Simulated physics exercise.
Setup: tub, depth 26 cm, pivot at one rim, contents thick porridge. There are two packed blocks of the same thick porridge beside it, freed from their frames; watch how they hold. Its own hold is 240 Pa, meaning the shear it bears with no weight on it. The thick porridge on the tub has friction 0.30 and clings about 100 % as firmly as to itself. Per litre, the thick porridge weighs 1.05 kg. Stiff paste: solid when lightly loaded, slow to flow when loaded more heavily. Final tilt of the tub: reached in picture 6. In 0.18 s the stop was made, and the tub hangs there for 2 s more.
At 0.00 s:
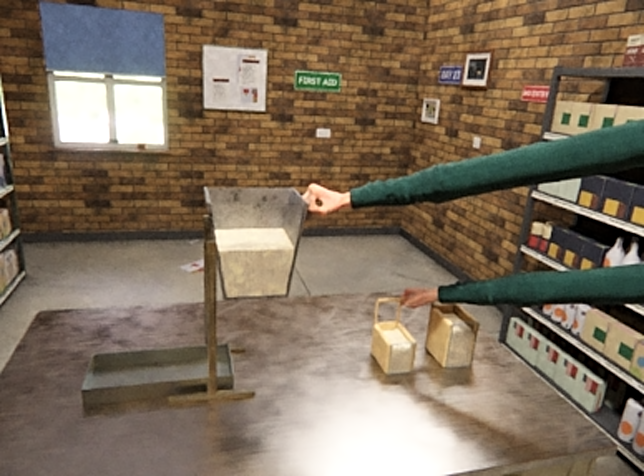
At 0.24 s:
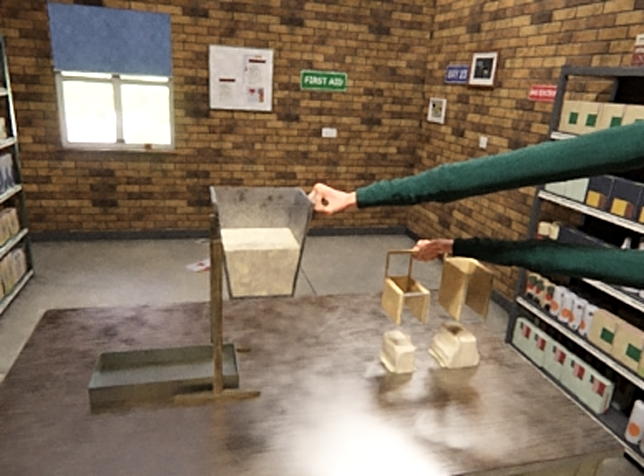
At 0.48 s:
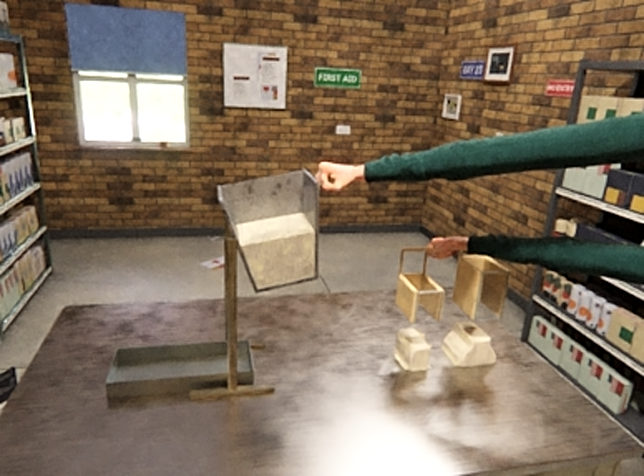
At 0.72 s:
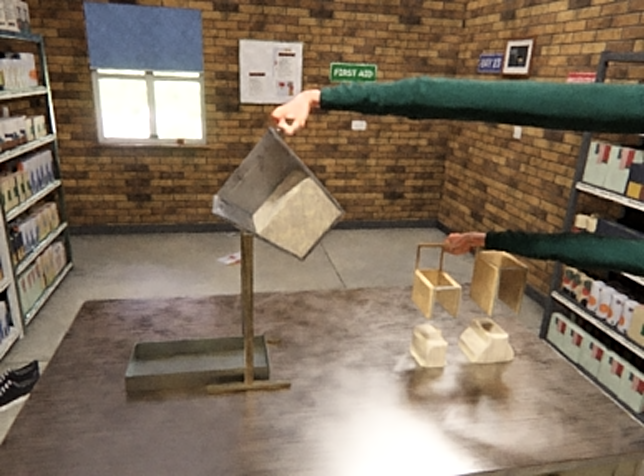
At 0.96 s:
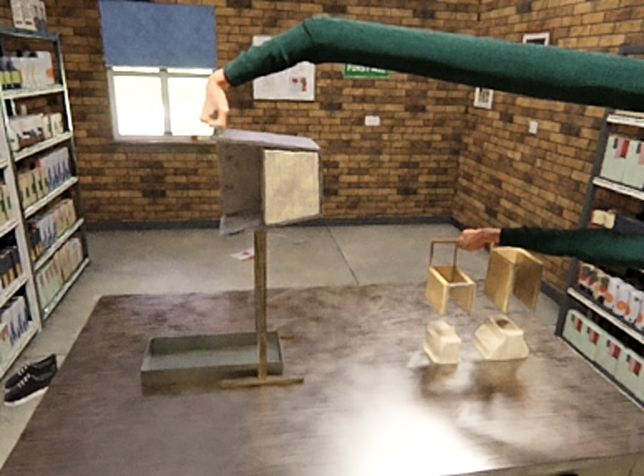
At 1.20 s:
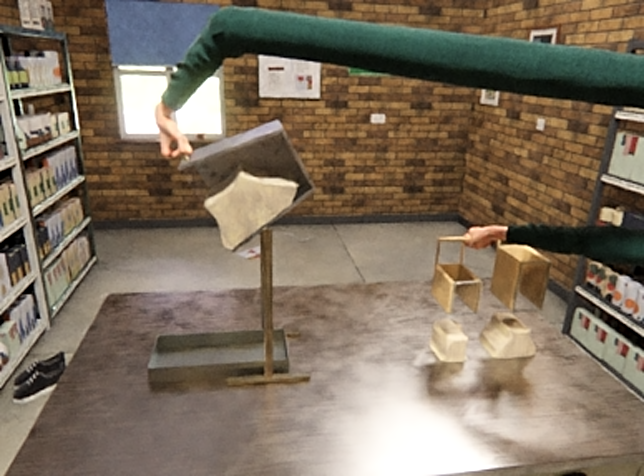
The clip shows one hand lifting wooden molds off two pale blocks, which settle slightly, while another hand swings a metal tub of thick pale material over on its stand until it is partly upside down, the mass bulging out.
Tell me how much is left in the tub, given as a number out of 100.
It should be close to 0 out of 100.
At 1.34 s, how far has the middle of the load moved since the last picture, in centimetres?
About 17 cm.
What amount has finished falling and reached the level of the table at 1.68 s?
I'd say close to 100 per cent of it.
After 1.34 s, the tub is at 119 degrees and holds 29 %.
After 1.51 s, the tub is at 119 degrees and holds 0 %.
After 1.68 s, the tub is at 119 degrees and holds 0 %.
After 1.85 s, the tub is at 119 degrees and holds 0 %.
After 3.20 s, at the end, the tub is at 119 degrees and holds 0 %.
